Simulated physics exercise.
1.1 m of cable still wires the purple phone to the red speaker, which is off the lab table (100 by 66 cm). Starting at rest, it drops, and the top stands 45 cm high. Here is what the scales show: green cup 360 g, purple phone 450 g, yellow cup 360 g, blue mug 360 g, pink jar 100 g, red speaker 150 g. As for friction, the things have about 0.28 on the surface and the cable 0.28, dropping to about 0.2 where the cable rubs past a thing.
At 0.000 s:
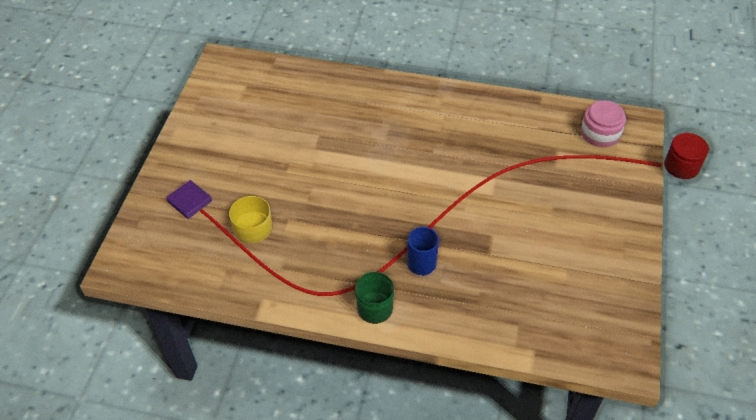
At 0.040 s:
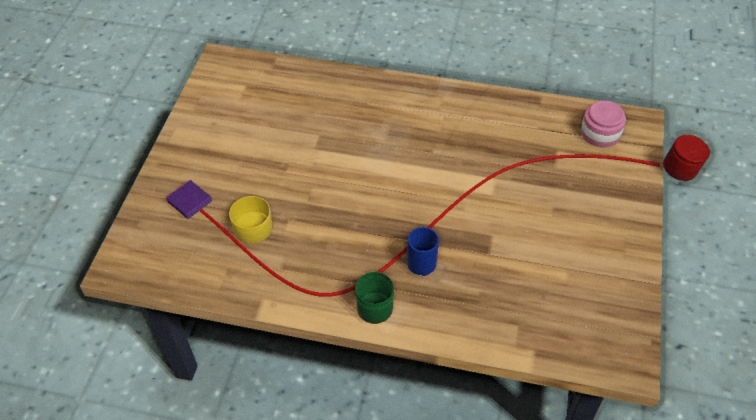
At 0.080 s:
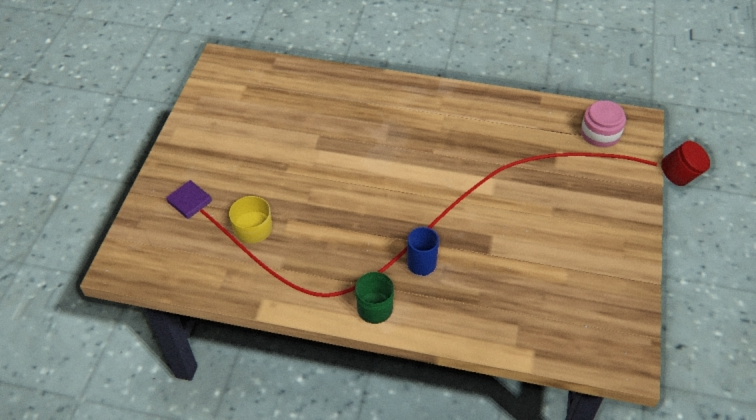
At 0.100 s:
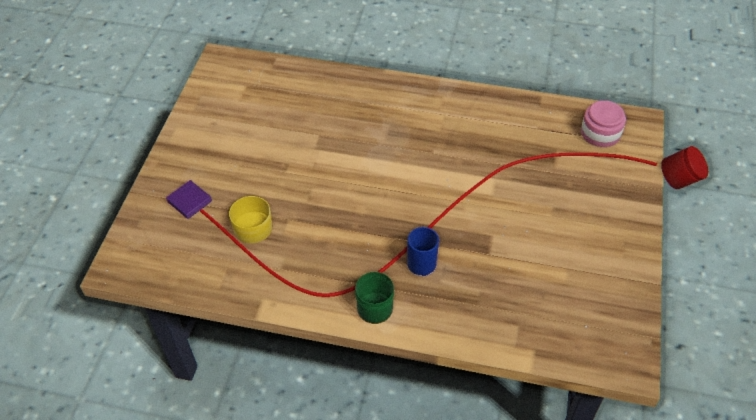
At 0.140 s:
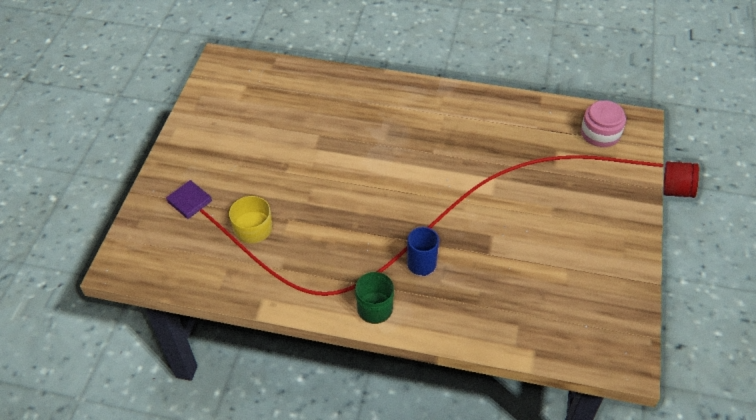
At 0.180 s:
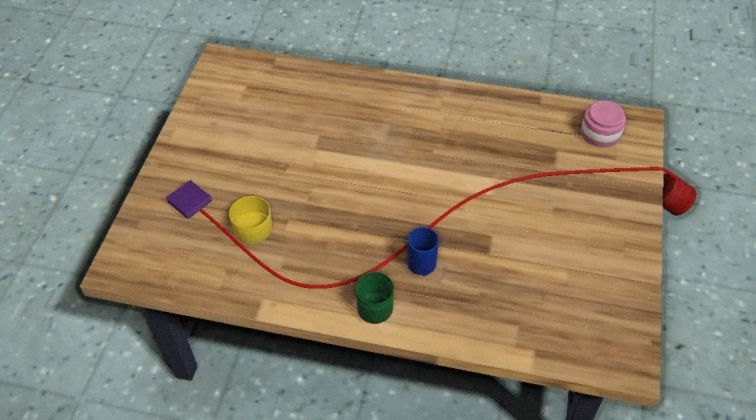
A wooden-topped table with dark legs stands on a grey tiled floor, seen from above at an angle by a still camera. A flat purple object and a yellow cup sit at left, green and blue cups near the middle, a pink jar at upper right, and a red cable curves across to a red cylinder beyond the right edge. The cylinder tilts over and drops slightly beside the edge, the cable's right part shifting with it, while everything else stays still.
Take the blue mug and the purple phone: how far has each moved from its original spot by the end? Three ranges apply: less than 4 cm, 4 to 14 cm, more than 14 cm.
The blue mug barely budges, the purple phone goes a moderate distance.
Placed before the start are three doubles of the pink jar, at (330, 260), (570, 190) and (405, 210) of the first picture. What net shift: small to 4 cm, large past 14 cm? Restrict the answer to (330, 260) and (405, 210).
In turn: Large, small.
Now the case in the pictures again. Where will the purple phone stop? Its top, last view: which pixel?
It comes to rest at about (224, 209).
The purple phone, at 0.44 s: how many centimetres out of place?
Purple phone: Roughly 4 cm.
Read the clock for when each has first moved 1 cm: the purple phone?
The purple phone gets there at 0.32 seconds.
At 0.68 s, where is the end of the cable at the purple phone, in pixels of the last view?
Near (232, 214).
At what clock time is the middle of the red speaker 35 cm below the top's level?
On the clock: Never.
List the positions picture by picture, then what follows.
Shows, blue mug (423, 239); purple phone (188, 197); cable runs through (611, 158) (502, 172) (340, 292), in the first picture.
Shows, red speaker (691, 147); cable runs through (610, 157), in the second picture.
Shows, red speaker (686, 164); cable runs through (608, 156), in the third picture.
Shows, red speaker (685, 168); cable runs through (607, 155), in the fourth picture.
Shows, red speaker (681, 180); cable runs through (613, 160), in the fifth picture.
Shows, blue mug (423, 239); purple phone (188, 197); cable runs through (634, 169) (521, 179) (344, 283), in the sixth picture.
After 0.4 s, the cable's tail end at (216, 220); purple phone 4 cm off its start, red speaker over the edge, yellow cup 5 cm off its start.
After 0.7 s, the cable's tail end at (232, 214); purple phone 6 cm off its start, red speaker over the edge, yellow cup 6 cm off its start.
After 0.9 s, the cable's tail end at (236, 215); purple phone 6 cm off its start at (218, 207), red speaker over the edge, yellow cup 6 cm off its start at (265, 188).
After 1.2 s, the cable's tail end at (243, 216); purple phone 8 cm off its start, red speaker over the edge, yellow cup 6 cm off its start.
After 2.4 s, the cable's tail end at (243, 216); purple phone 8 cm off its start at (224, 209), blue mug 0 cm off its start at (423, 239), red speaker over the edge, yellow cup 6 cm off its start at (265, 188).
